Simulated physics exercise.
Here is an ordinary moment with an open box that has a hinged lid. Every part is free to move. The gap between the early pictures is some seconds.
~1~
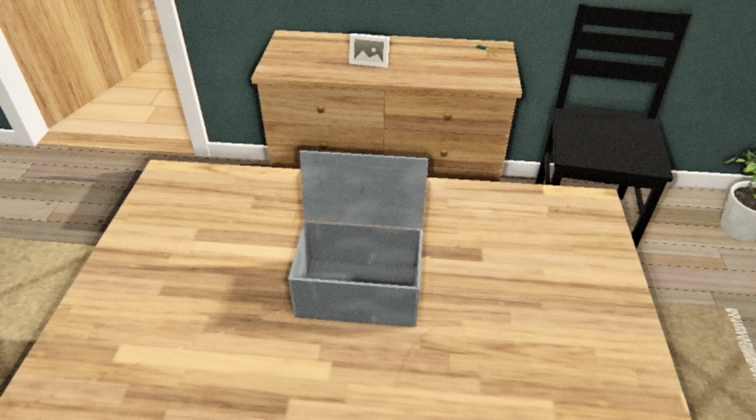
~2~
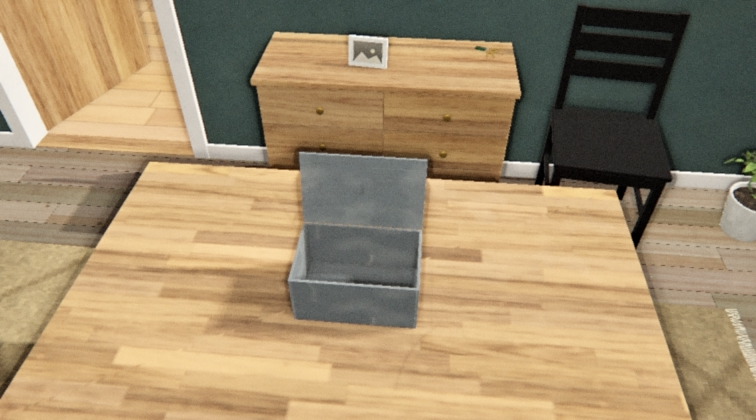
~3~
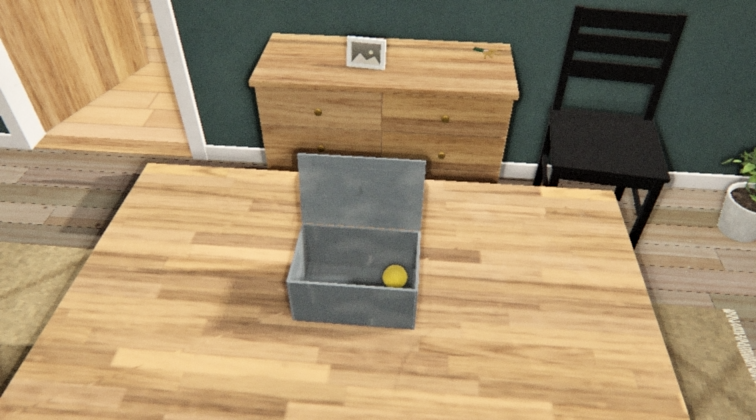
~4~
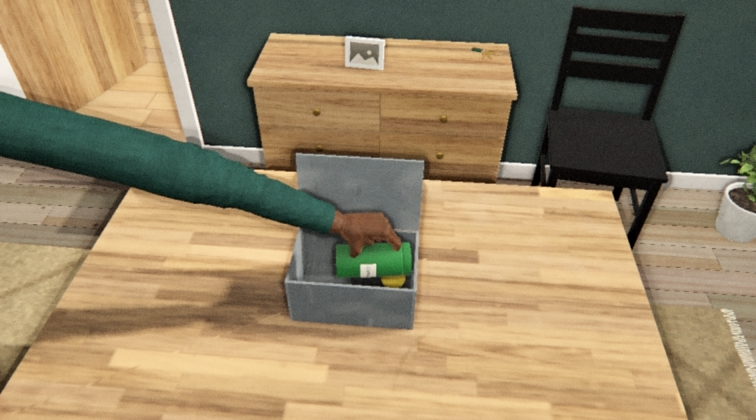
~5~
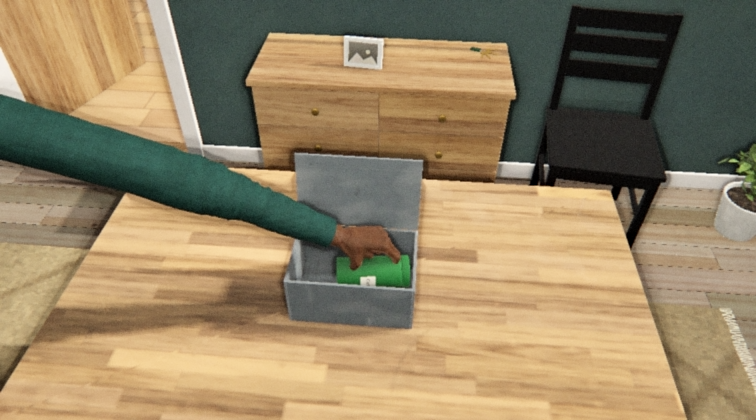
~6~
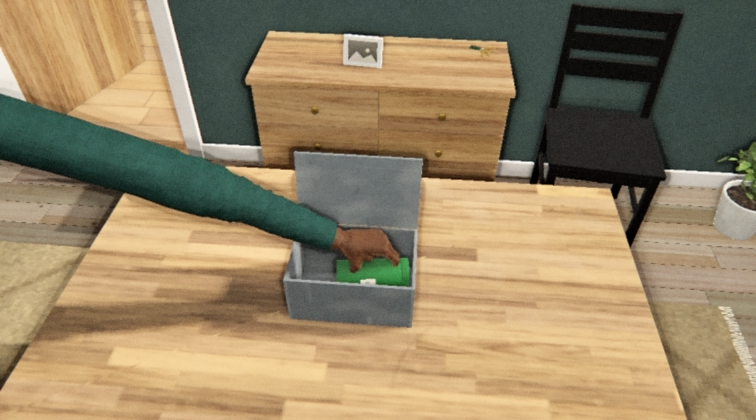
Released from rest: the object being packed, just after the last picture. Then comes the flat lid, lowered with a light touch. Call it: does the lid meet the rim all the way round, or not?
It meets the rim all the way round.
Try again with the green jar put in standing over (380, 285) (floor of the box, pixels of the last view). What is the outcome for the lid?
Lid down.
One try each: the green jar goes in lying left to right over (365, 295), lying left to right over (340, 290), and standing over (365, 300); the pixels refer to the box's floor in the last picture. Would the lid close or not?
So, one: It drops fully; two: It drops fully; three: It remains raised.
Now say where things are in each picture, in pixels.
The last thing is not in view yet, in the first picture.
The last thing is not in view yet, in the second picture.
The last thing is not in view yet; yellow lemon (395, 277), in the third picture.
Coming down; green jar (373, 260), in the fourth picture.
Coming down; green jar (373, 272), in the fifth picture.
Put in, still held; green jar (373, 275), in the sixth picture.
Then, 0.30 s past the last view, green jar displaced about its own width near (373, 298); yellow lemon displaced a little.
Then, 1.40 s past the last view, lid 69° above the rim; green jar displaced about its own width near (373, 298); yellow lemon displaced a little.
Then, 1.80 s past the last view, lid 41° above the rim; green jar displaced about its own width near (373, 298); yellow lemon displaced a little.
Then, 2.10 s past the last view, lid 16° above the rim; green jar displaced about its own width near (373, 298); yellow lemon displaced a little.
Finally, lid shut; moved from the start, green jar; yellow lemon still in place. Final places as the last picture's camera would see them, green jar near (373, 298).
